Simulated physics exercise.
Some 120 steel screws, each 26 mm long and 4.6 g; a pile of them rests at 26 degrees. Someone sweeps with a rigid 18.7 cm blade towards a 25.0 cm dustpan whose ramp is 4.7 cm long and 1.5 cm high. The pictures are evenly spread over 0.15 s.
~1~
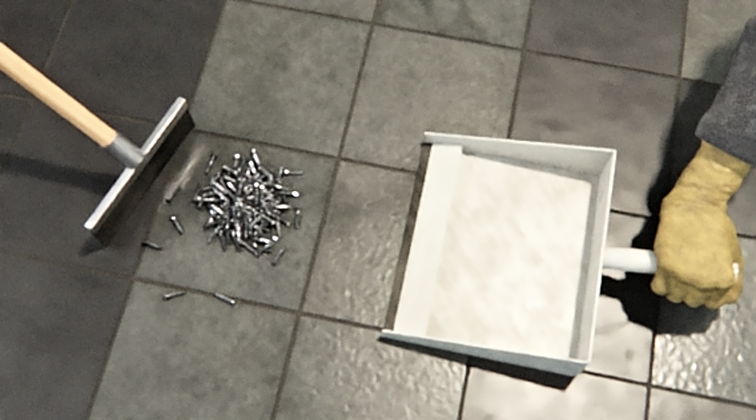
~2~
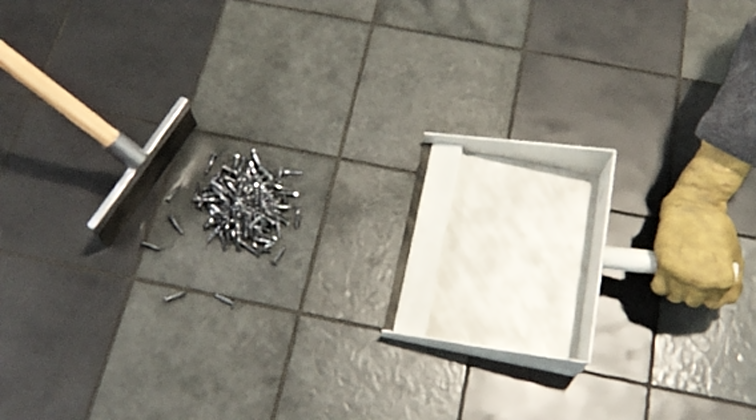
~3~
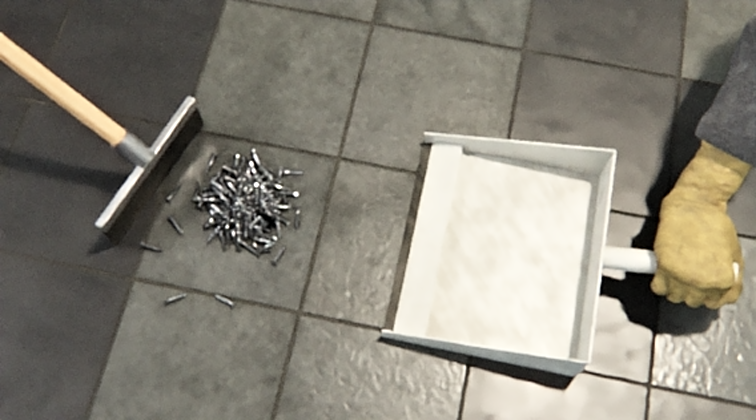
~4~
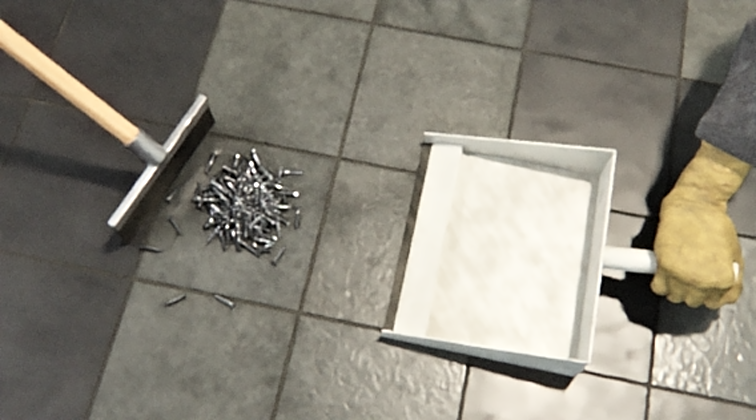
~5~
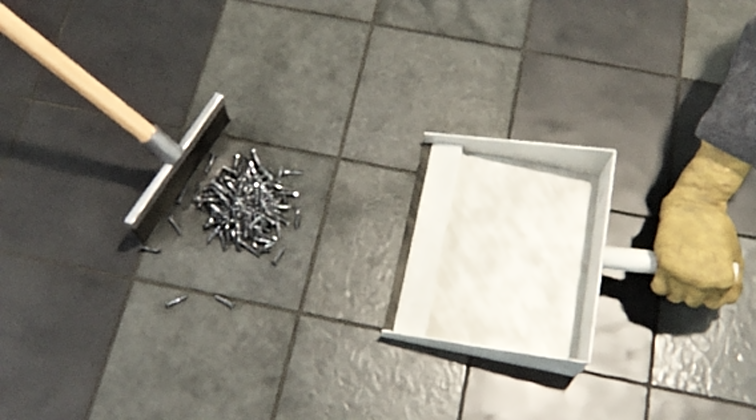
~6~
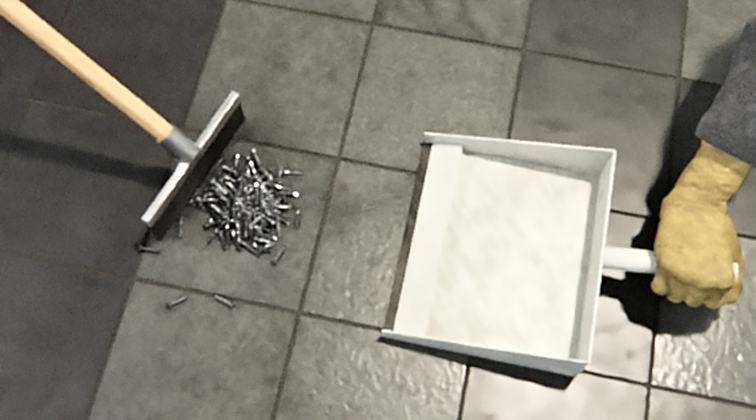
On a dark tiled floor, a wooden-handled blade slid slowly rightward to the edge of a pile of steel screws, nudging a few, while a gloved hand kept a white dustpan still on the right.
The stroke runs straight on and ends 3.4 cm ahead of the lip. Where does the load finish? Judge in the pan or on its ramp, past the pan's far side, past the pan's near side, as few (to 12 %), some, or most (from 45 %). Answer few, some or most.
Pan: Few, far side: Few, near side: Few.
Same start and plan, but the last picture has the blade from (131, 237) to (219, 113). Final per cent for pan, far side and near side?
Pan 5, far 0, near 5.
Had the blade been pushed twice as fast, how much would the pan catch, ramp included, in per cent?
Then about 35 per cent.
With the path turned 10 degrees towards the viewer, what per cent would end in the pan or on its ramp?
Then about 10 per cent.
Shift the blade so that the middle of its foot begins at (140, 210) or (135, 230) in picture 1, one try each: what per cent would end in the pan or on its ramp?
Some 5 and 5 per cent.
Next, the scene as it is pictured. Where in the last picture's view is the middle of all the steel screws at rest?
Around (349, 233).
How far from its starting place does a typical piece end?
About 14 cm.
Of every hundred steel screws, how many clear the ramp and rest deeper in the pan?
About 0 per cent.
Then, 0.17 s after the last picture, middle of the blade 15 cm from the lip; 0 % over the lip, far side 0 %, near side 0 %.
Then, 0.28 s after the last picture, middle of the blade 9 cm from the lip; 0 % over the lip, far side 0 %, near side 0 %.
Then, 0.52 s after the last picture, middle of the blade 6 cm from the lip; 5 % over the lip, far side 0 %, near side 0 %.
In the end, pan 5 %, far side 0 %, near side 0 %, in front of the lip or behind the blade 95 %.
